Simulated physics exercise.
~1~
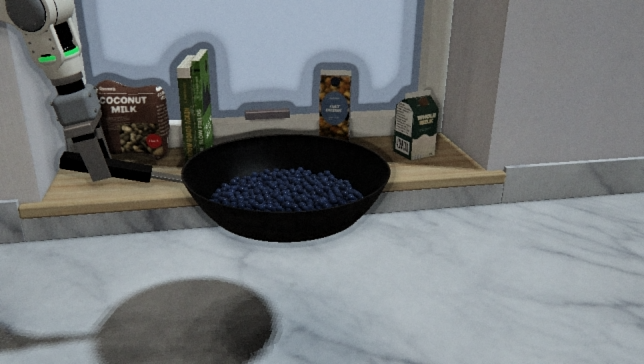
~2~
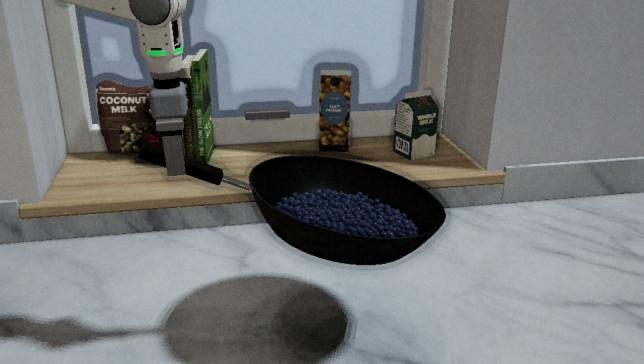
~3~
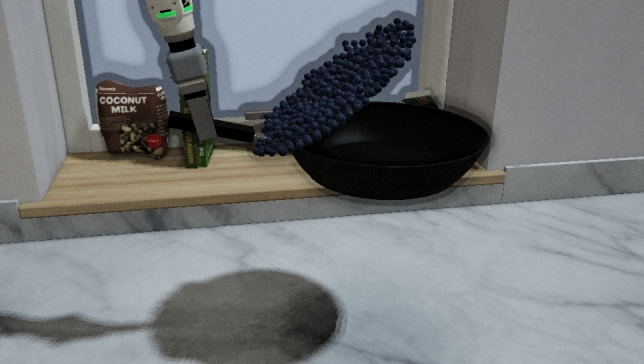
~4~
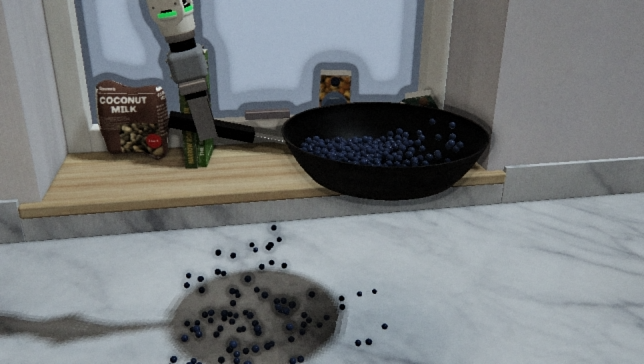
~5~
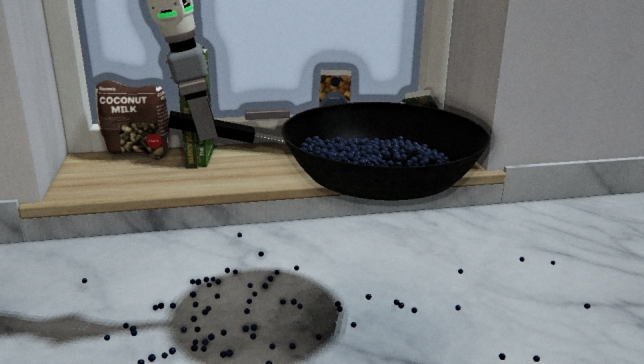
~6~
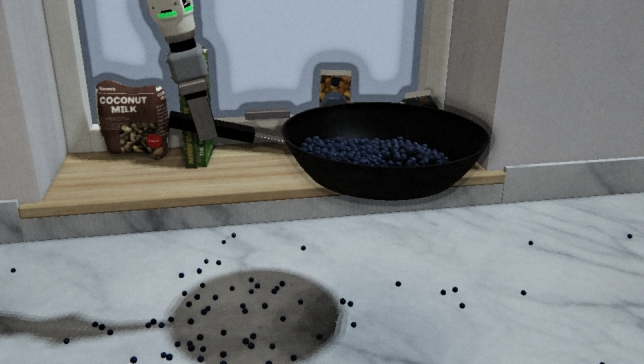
A black frying pan heaped with small dark blue beads is held by a robot arm over a wooden ledge, with food packages standing behind it. The arm carries the pan to the right, and it leans slightly. As the pan moves farther right and upward, the beads fly out above it in a long slanting mass, leaving it looking almost empty. Most of them drop back inside, while others scatter over the marble counter and the pan's shadow. At the end, the pan stays level and still, holding most of the beads, with dozens strewn across the counter.
